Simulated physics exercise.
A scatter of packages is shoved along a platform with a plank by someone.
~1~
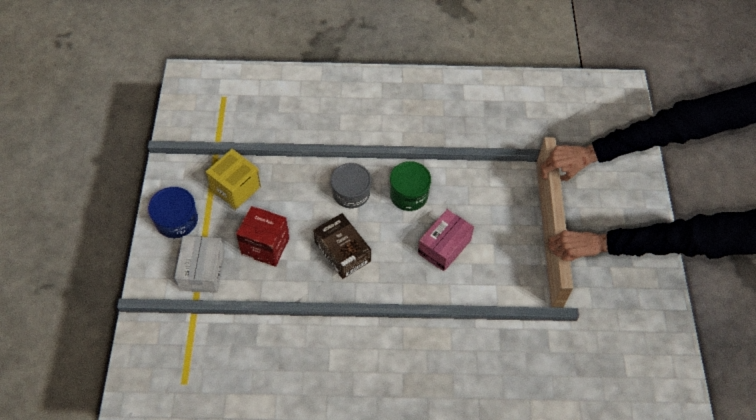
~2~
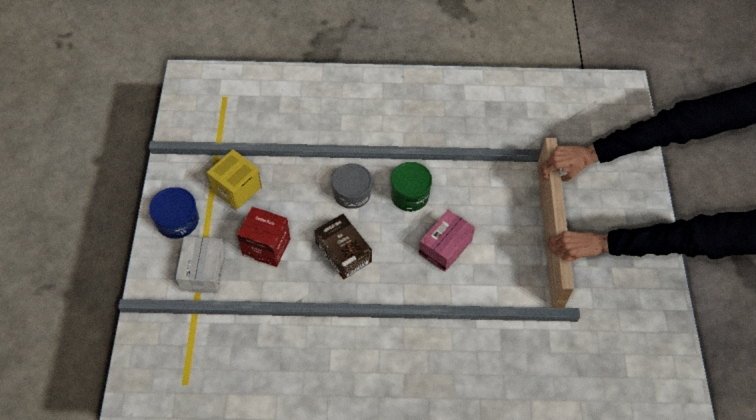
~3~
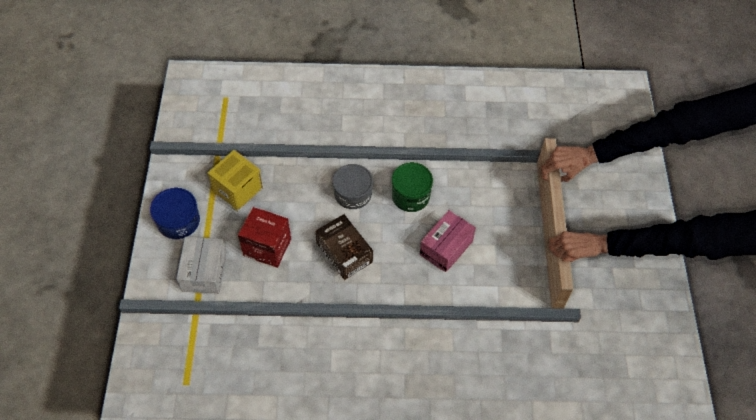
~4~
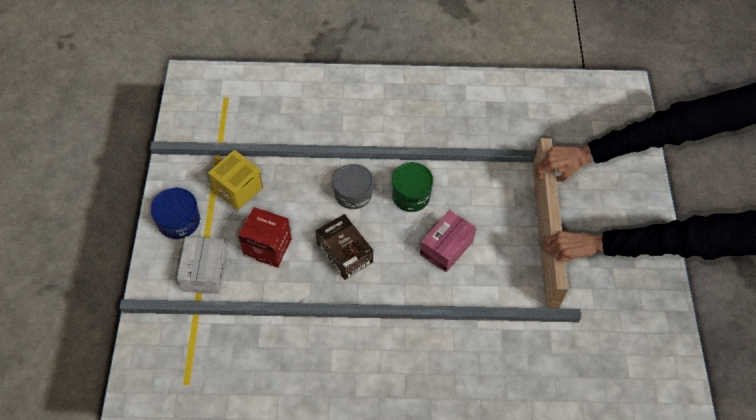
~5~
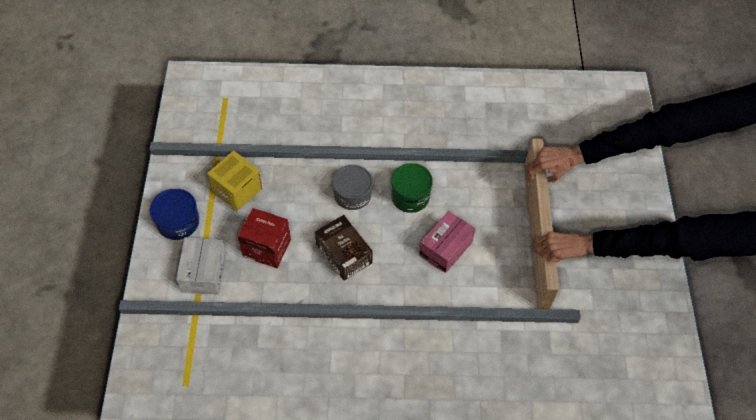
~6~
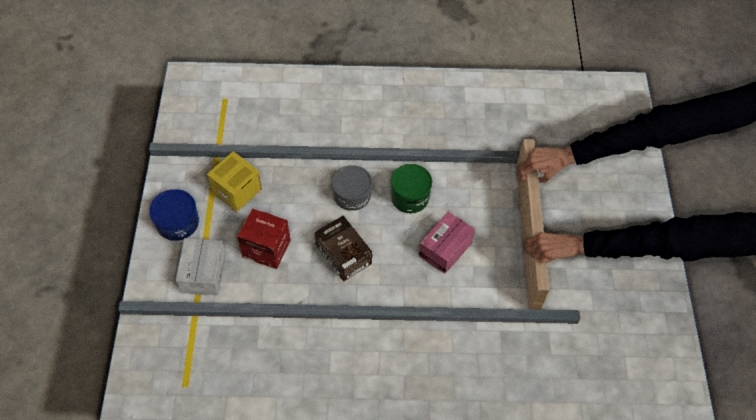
Two hands in dark sleeves grip a wooden plank between parallel grey rails on a pale tiled platform over a concrete floor, seen from above. Blue, grey and green pails and yellow, red, white, brown and pink boxes lie scattered to its left, some near a yellow tape line. The hands hold almost still, then slide the plank slightly left, while the packages and view stay put.
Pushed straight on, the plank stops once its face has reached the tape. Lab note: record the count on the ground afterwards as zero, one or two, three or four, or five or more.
Count on ground: Three or four.
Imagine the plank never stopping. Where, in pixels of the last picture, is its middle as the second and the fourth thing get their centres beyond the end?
Its middle is near (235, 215) and then near (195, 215).
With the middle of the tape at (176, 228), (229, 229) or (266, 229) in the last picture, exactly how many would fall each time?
In order, 6, 2 and 0.
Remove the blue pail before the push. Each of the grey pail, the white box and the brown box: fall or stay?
The grey pail is still up, the white box is still up and the brown box is still up.
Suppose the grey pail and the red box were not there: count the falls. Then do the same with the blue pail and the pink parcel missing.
1 for the first case, 1 for the second.
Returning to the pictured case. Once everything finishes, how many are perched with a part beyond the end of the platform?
The total here is 2.
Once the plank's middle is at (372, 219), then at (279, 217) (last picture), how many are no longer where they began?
First 4 and then 8.
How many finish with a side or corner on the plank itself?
Counting them up gives 2.
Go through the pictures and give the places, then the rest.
In the first frame, blue pail (174, 213); white box (200, 264); yellow tote (234, 180); plank (553, 221); tape (206, 226).
In the second frame, white box (201, 265); pink parcel (447, 241).
In the third frame, yellow tote (236, 181); green pail (412, 188).
In the fourth frame, blue pail (176, 214); red box (266, 237).
In the fifth frame, white box (202, 266); grey pail (353, 188).
In the sixth frame, blue pail (175, 215); white box (201, 267); yellow tote (235, 183); plank (532, 223); tape (207, 228).
A little later, none off yet; blue pail at rest near (175, 215); white box at rest near (201, 267); yellow tote at rest near (235, 183).
Next, none off yet; blue pail at rest near (175, 215); white box shifted a little near (187, 269); yellow tote shifted a little near (214, 183).
When it is over, the number that fall off is three or four; down, red box, yellow tote and blue pail.
